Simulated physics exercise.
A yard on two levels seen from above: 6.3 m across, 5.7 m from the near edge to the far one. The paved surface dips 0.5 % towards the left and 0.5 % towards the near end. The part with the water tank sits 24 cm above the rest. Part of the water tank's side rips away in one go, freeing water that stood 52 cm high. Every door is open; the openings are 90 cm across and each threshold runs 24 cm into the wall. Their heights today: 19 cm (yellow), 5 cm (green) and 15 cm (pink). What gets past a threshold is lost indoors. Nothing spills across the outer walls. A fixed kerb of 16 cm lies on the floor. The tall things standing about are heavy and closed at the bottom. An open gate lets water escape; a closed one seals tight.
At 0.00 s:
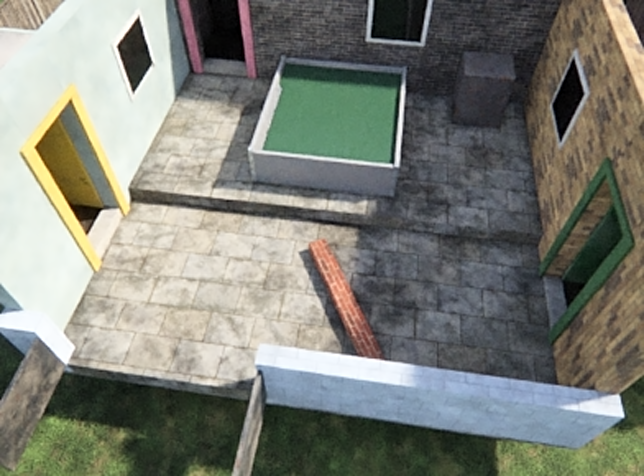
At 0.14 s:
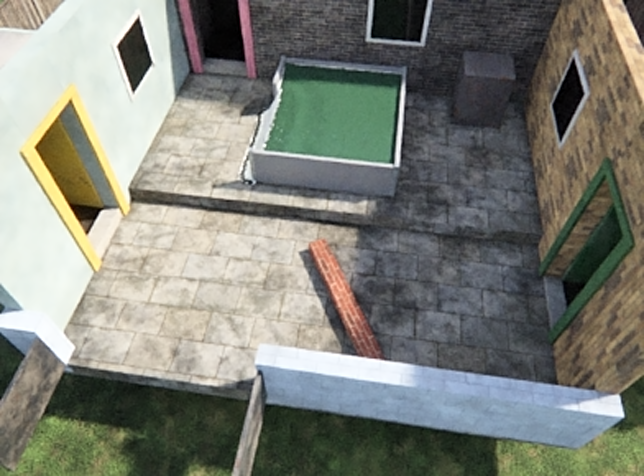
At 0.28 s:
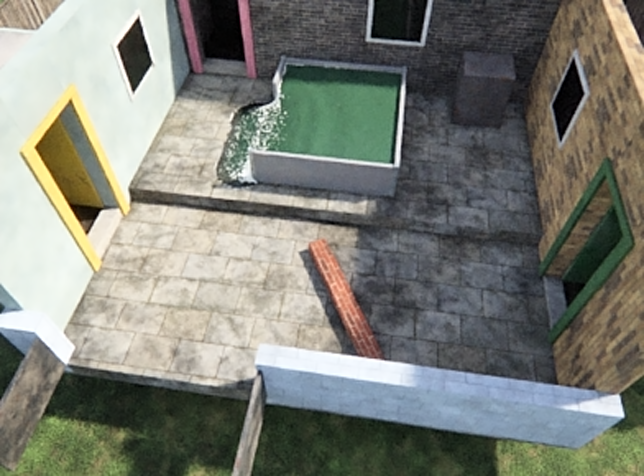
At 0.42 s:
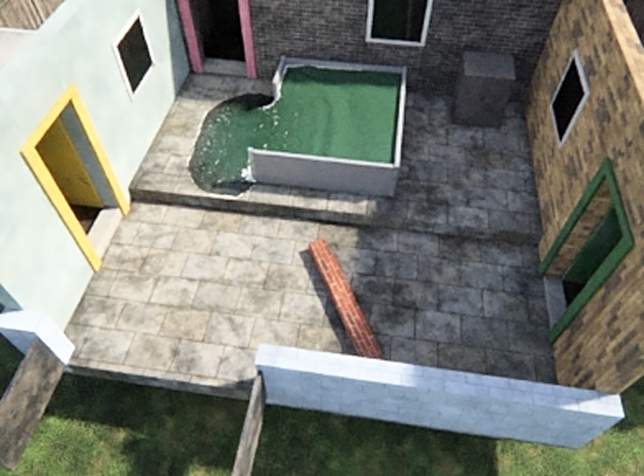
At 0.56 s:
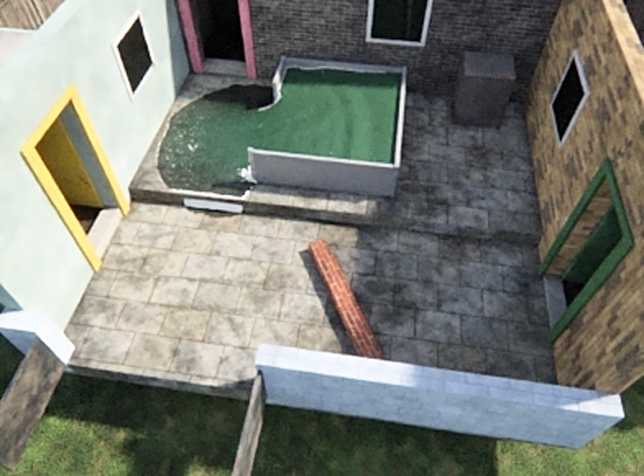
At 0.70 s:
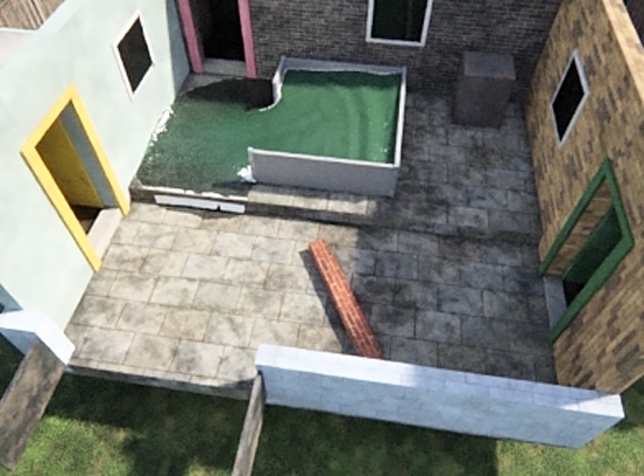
We see a paved yard from above, with still green water in a tank on its upper level, until the tank's left side breaks open and water pours out, spreading across the upper paving to the step's edge.
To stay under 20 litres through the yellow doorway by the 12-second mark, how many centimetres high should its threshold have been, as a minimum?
At least 14.5 cm or so.
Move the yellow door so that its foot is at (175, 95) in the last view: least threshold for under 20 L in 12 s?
About 22 cm.
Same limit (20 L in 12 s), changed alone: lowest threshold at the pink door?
Roughly 21 cm at pink.
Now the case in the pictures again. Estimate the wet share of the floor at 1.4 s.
Some 20 per cent of it.
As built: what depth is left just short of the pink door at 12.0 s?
Some 7.0 cm.
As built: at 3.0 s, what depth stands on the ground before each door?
In cm: Yellow 18, green 0, pink 24.
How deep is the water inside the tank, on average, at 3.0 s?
Some 21 cm.
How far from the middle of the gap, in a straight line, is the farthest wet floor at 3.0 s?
Roughly 4.4 m.
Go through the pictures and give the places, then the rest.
In the first frame, still water, 52 cm deep, in the water tank at (334, 110); the yellow door at (87, 192) is dry.
In the second frame, the gap is at (268, 136), the front 0.3 m out at a hidden place; the back of the water tank holds 52 cm.
In the third frame, the gap is at (268, 137), the front 0.7 m out at (234, 127); the back of the water tank holds 52 cm.
In the fourth frame, the gap is at (268, 137), the front 1.2 m out at (198, 145); the back of the water tank holds 52 cm.
In the fifth frame, water pours out at (268, 137) and has run 1.8 m, to (173, 123); about 6 cm deep outside, 52 cm at the back.
In the sixth frame, the front is at (139, 167), 1.9 m from the gap at (268, 137); 4.8 m2 of floor is wet, 49 cm left at the back; 0.9 m in a straight line remain to the yellow door at (87, 192).
After 1.4 s water covers 20 % of the floor, deepest (38 cm) near (152, 143); 9 cm at the yellow door, 0 litres in over its 19 cm threshold.
After 3.0 s water covers 35 % of the floor, deepest (34 cm) near (58, 344); 18 cm at the yellow door, 5 litres in over its 19 cm threshold.
After 12.0 s water covers 55 % of the floor, deepest (10 cm) near (58, 344); 7 cm at the yellow door, 6 litres in over its 19 cm threshold.
At the yellow door as built, the water arrived by 1.3 s and peaked near 22 cm at 2.2 s.
Run again over the same 12 s with other heights there, 28 litres in over 13 cm, 10 litres over 17.5 cm. The limit of 20 litres is kept from about 14.5 cm up.
